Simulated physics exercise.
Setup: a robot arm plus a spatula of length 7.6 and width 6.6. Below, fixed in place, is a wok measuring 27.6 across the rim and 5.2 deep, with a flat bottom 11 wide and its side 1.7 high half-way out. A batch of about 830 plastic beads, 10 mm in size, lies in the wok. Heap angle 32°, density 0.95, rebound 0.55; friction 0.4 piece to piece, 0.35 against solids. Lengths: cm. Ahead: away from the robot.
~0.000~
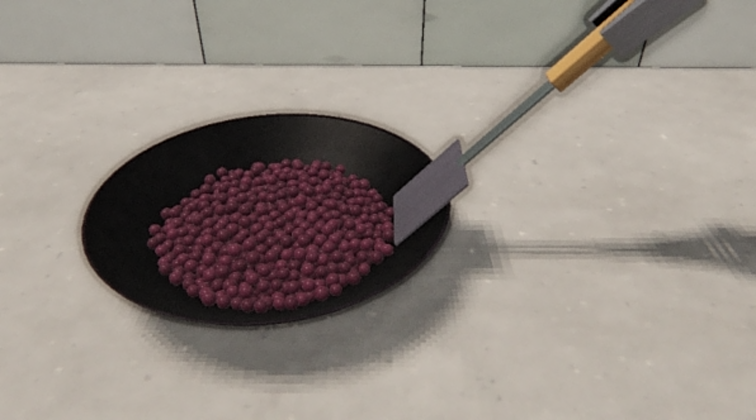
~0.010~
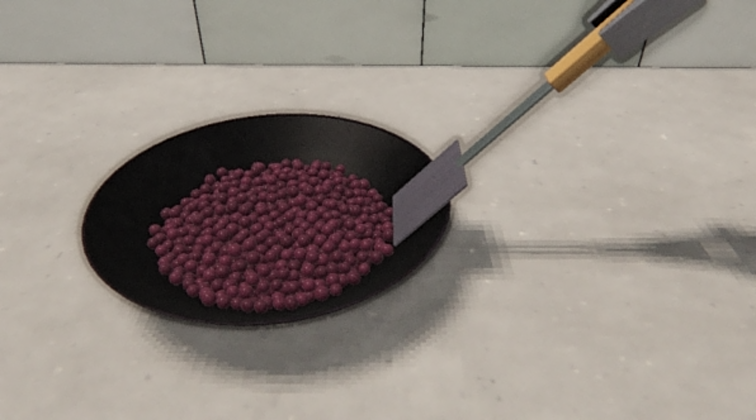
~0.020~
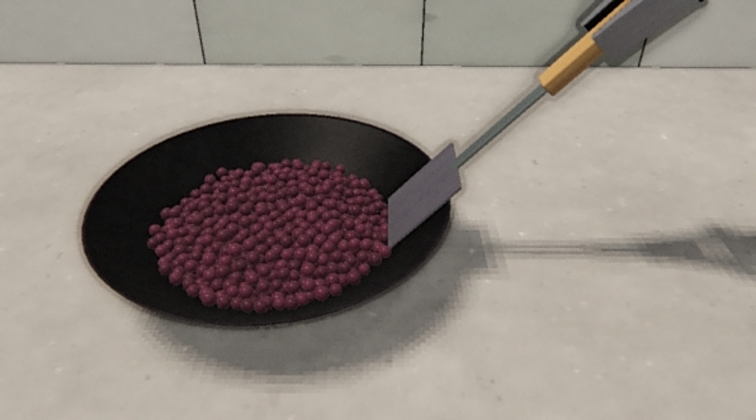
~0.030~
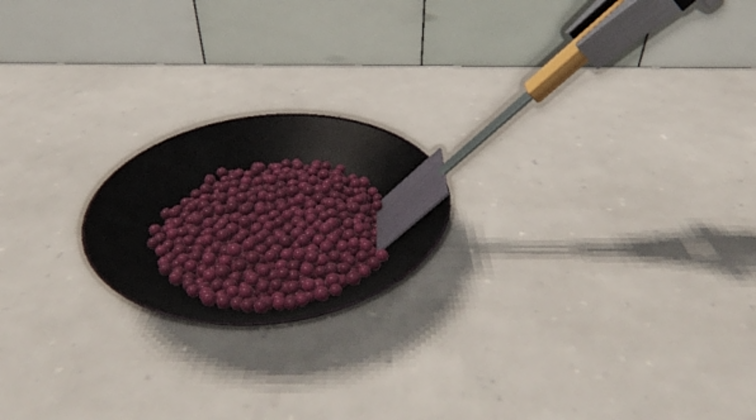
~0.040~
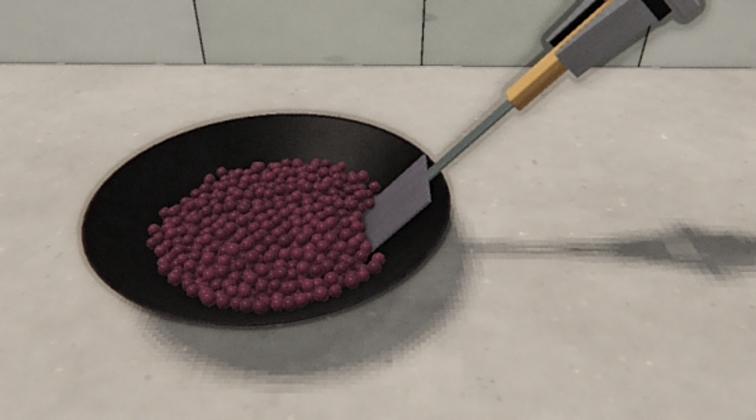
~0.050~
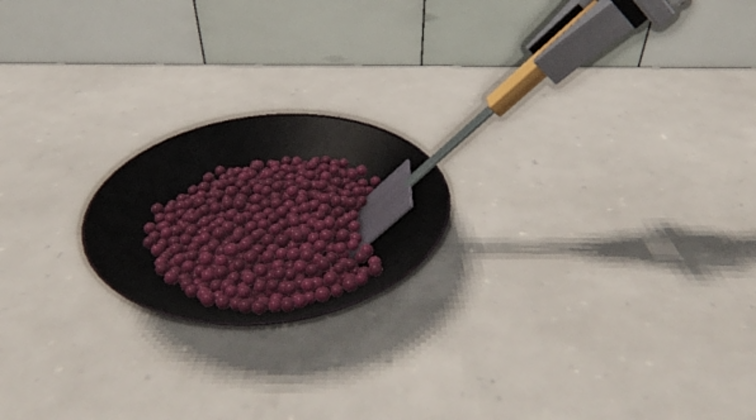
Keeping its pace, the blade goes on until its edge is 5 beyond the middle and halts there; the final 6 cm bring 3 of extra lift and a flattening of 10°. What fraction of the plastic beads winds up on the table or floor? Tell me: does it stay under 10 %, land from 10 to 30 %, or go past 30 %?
It lands from 10 to 30 %.
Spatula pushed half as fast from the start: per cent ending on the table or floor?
About 0 in a hundred.
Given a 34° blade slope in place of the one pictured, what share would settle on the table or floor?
I'd expect near 10 percent then.
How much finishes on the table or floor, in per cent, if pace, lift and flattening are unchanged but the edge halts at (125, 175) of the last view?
I'd estimate about 35 per cent.
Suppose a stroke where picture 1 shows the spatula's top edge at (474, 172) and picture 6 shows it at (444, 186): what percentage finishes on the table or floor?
About 0 per cent.
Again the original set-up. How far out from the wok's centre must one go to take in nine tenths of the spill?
I'd put it at about 70 centimetres.
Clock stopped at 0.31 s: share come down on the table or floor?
It works out to about 10 in a hundred.
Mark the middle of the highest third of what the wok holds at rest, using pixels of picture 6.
You'll find it at about (184, 211).
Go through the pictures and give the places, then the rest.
Spatula top edge at (463, 161), sloping 48°; upper third of the load around (274, 218), from x 155 to 390, top at y 165; 830 in the wok, in the first picture.
Spatula top edge at (462, 161), sloping 48°; upper third of the load around (273, 219), from x 155 to 390, top at y 165, in the second picture.
Spatula top edge at (457, 164), sloping 48°; upper third of the load around (274, 219), from x 155 to 385, top at y 165, in the third picture.
Spatula top edge at (444, 170), sloping 48°; upper third of the load around (277, 219), from x 155 to 380, top at y 165, in the fourth picture.
Spatula top edge at (428, 176), sloping 48°; upper third of the load around (280, 216), from x 155 to 380, top at y 165, in the fifth picture.
Spatula top edge at (410, 182), sloping 48°; upper third of the load around (280, 214), from x 150 to 375, top at y 160; 830 in the wok, in the sixth picture.
After 0.07 s, sloping 48°, highest piece 5 above the table; 830 in the wok.
After 0.10 s, sloping 45°, highest piece 7 above the table; 830 in the wok.
After 0.31 s, sloping 38°, highest piece 7 above the table; 708 in the wok, 83 on the table or floor, 39 on the blade or in flight.
After 1.36 s, sloping 38°, highest piece 5 above the table; 705 in the wok, 125 on the table or floor.
At rest, 705 in the wok, 125 on the table or floor. That is 15 % on the table or floor.
